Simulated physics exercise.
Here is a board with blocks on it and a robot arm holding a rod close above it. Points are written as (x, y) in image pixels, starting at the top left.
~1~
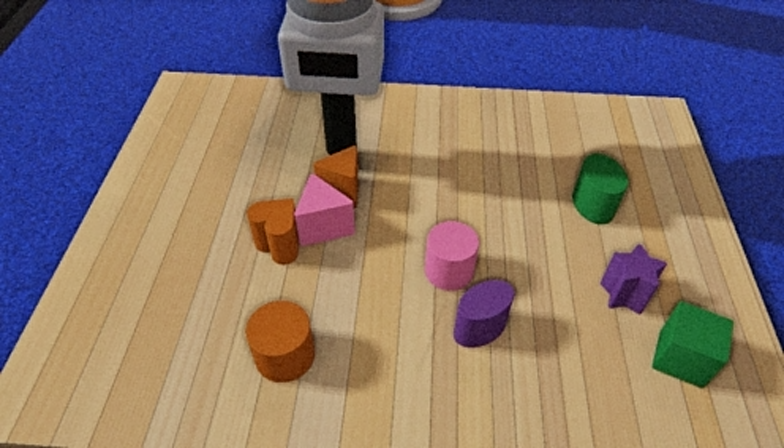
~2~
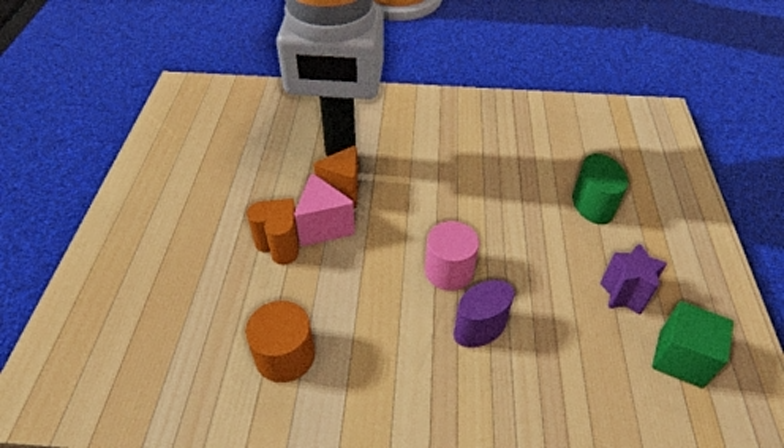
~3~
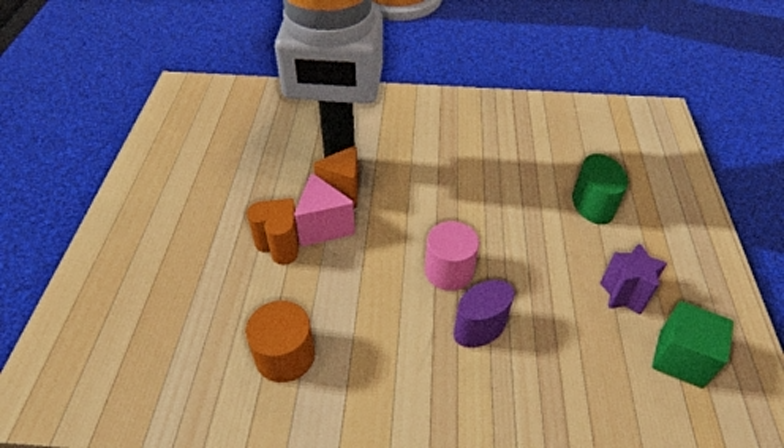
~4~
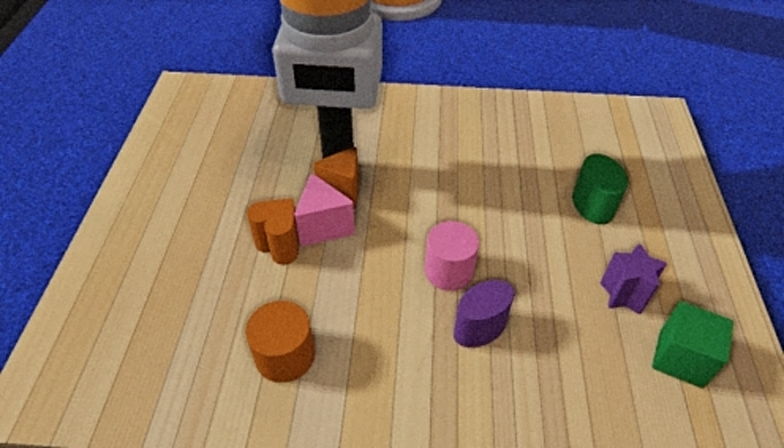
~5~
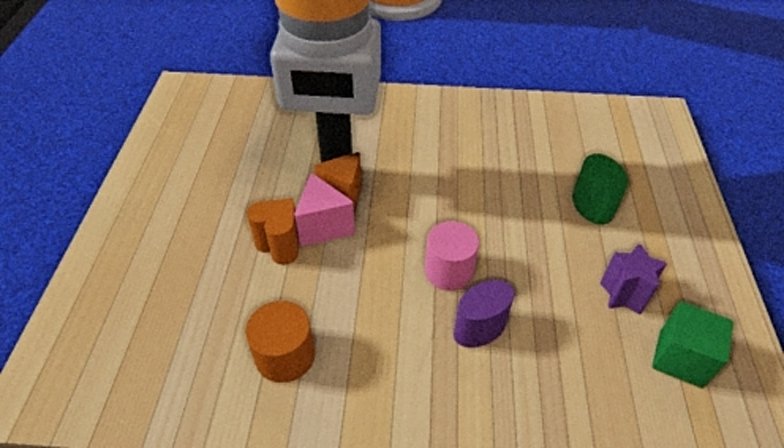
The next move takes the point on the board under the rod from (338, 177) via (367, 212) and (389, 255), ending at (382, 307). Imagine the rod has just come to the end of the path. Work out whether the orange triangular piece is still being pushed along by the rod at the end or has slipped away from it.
Once the path is finished, the orange triangular piece still sits ahead of the rod.
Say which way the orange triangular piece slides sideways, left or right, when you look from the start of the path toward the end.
It heads right.
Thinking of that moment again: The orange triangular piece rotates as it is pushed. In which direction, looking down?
It makes a clockwise turn.
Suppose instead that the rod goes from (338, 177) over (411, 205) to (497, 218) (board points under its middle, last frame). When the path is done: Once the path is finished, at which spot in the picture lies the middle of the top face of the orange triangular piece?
It sits at (360, 184).
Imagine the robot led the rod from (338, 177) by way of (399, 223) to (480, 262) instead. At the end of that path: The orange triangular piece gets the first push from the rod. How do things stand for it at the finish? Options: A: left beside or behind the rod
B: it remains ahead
My pick is A.
On the path given first. One third of the way, rod (367, 204); pink triangular piece (323, 201), turned 15° clockwise; orange triangular piece (367, 206), turned 30° clockwise.
Two thirds of the way, rod (389, 246); pink triangular piece (323, 201), turned 15° clockwise; orange triangular piece (375, 249), turned 60° clockwise.
At the end, rod (381, 299); pink triangular piece (323, 201), turned 15° clockwise; orange triangular piece (356, 301), turned 75° clockwise; pink circular block in place.
